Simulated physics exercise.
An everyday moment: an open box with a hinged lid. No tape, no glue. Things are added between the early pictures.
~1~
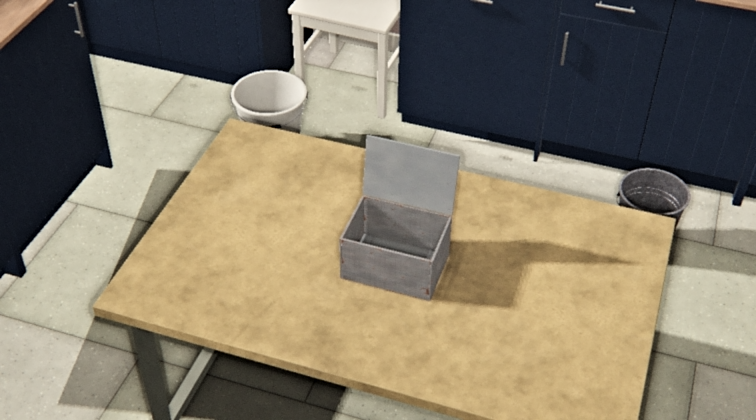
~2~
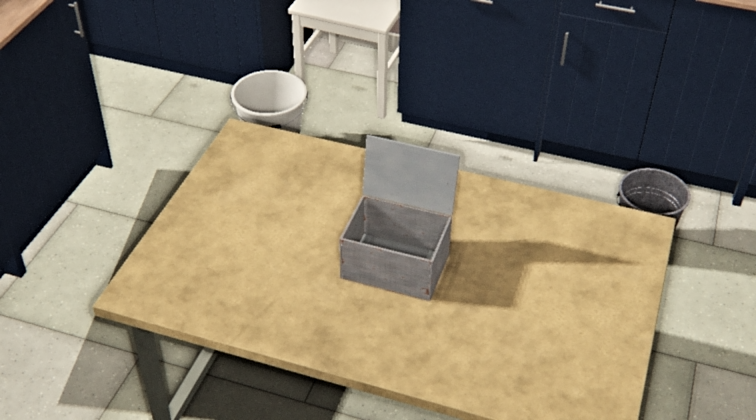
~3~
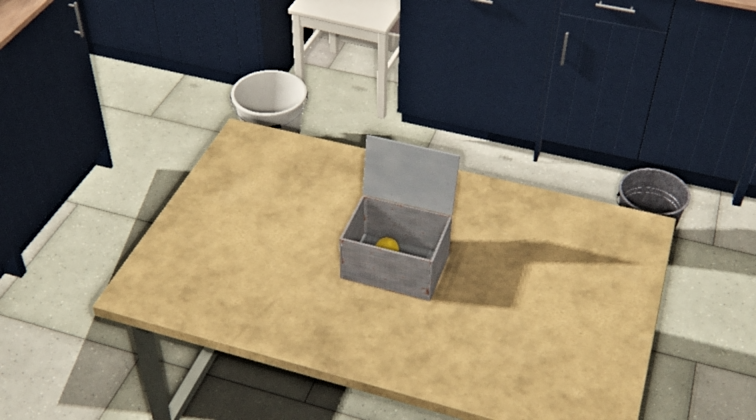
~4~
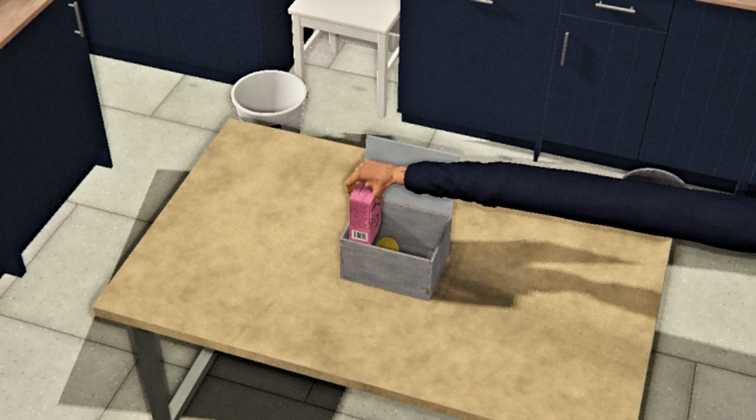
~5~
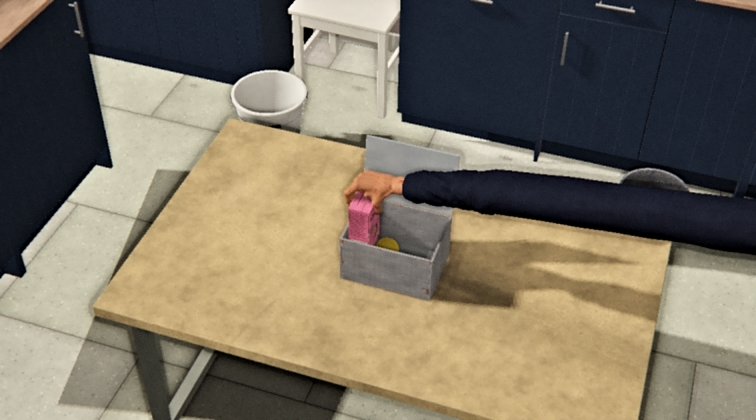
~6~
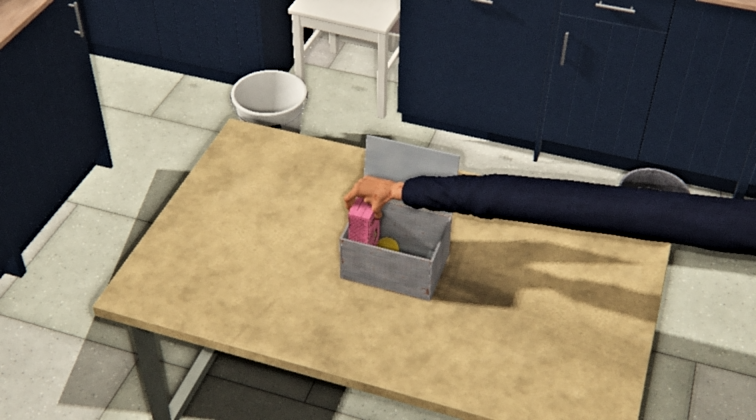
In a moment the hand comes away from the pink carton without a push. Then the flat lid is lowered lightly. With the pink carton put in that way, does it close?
Outcome: The lid stays ajar.
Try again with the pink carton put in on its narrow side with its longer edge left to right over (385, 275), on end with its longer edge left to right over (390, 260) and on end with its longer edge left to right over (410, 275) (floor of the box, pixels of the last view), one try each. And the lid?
First, it sits on the rim; second, it closes; third, it will not close.
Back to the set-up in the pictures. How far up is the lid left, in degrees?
About 16°.
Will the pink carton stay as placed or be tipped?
It keeps its pose.
Then, 0.40 s after the last picture, pink carton tipped 6° from how it was near (365, 234); yellow lemon rolled about its own width.
Then, 1.40 s after the last picture, lid 72° above the rim; pink carton slid about its own width near (364, 237); yellow lemon rolled about its own width.
Then, 1.90 s after the last picture, lid 28° above the rim; pink carton slid about its own width near (364, 237); yellow lemon rolled about its own width.
At rest, lid 15° above the rim; moved from the start, pink carton and yellow lemon. Seen from the same camera at the end, pink carton near (364, 237).
